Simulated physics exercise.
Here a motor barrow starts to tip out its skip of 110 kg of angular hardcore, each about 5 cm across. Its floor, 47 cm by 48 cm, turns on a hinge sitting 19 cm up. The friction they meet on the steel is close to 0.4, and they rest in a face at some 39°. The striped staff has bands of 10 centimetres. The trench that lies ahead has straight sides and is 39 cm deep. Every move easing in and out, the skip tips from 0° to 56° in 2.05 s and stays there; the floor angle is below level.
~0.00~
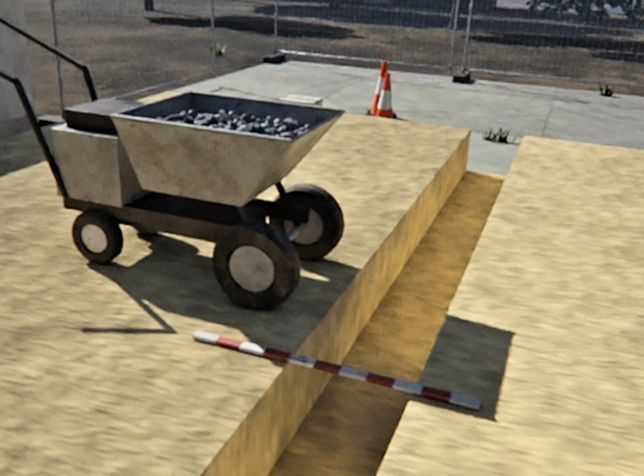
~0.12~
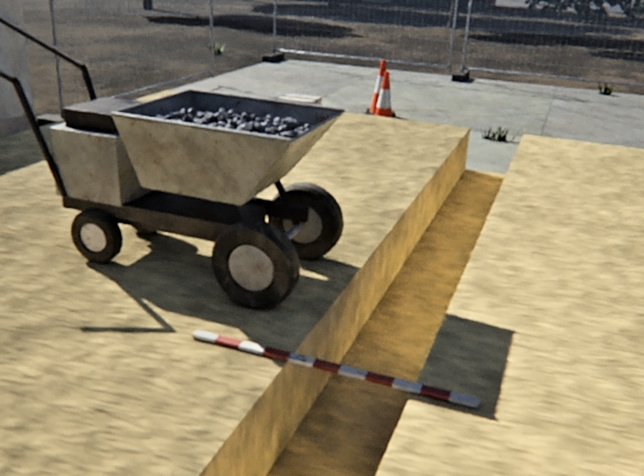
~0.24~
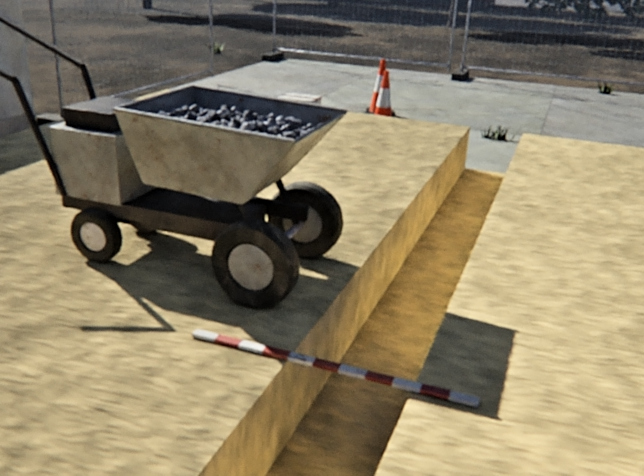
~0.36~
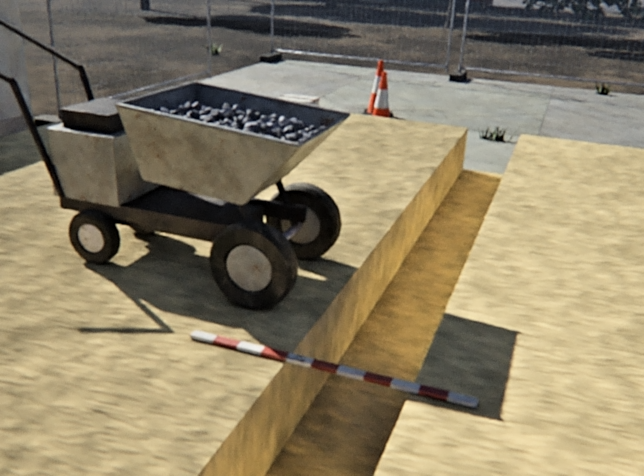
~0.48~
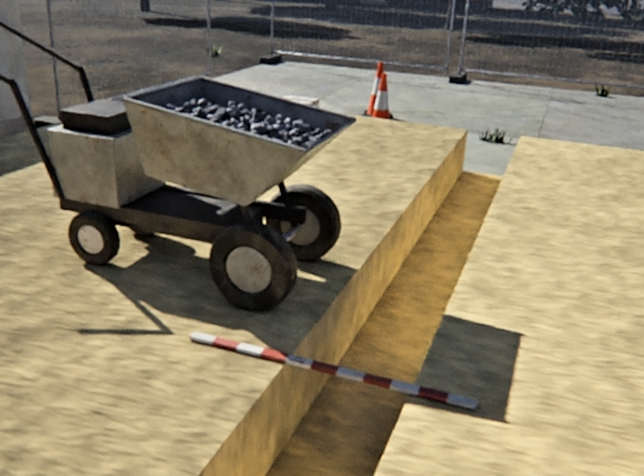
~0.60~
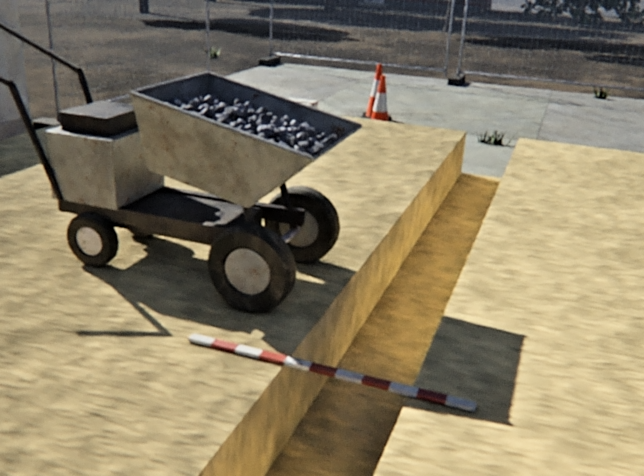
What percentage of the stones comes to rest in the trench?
About 5 per cent.
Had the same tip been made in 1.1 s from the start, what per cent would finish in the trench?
In that case some 10 per cent.
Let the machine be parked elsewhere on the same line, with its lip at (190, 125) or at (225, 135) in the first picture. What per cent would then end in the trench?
That gives roughly 5 per cent and roughly 5 per cent.
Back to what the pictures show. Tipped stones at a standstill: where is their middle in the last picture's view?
I'd put it close to (415, 393).
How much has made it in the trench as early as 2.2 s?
Something like 0 in a hundred.
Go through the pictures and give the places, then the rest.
The first picture shows lip at (290, 142), floor tilted 0°, highest stones at (230, 120).
In the second picture, the skip is at 1°, its lip at (291, 141); the top of the load is at (223, 118); the stones move at 0.1 m/s on average.
In the third picture, the skip is at 2°, its lip at (294, 142); the top of the load is at (219, 114); the stones move at 0.1 m/s on average.
In the fourth picture, the skip is at 5°, its lip at (298, 146); the top of the load is at (205, 111); the stones move at 0.2 m/s on average.
The fifth picture shows lip at (305, 152), floor tilted 8°, highest stones at (211, 109); the stones move at 0.3 m/s on average.
In the sixth picture, the skip is at 12°, its lip at (312, 159); the top of the load is at (209, 104); the stones move at 0.3 m/s on average.
After 1.5 s the floor is at 47°; 100 % in the skip; the foremost stones are at (367, 206).
After 2.2 s the floor is at 56°; 99 % in the skip, 1 % in the trench; the foremost stones are at (409, 253).
After 2.5 s the floor is at 56°; 97 % in the skip, 2 % in the trench; the foremost stones are at (439, 356).
After 4.4 s the floor is at 56°; 94 % in the skip, 5 % in the trench, 1 % past the trench; the foremost stones are at (472, 346).
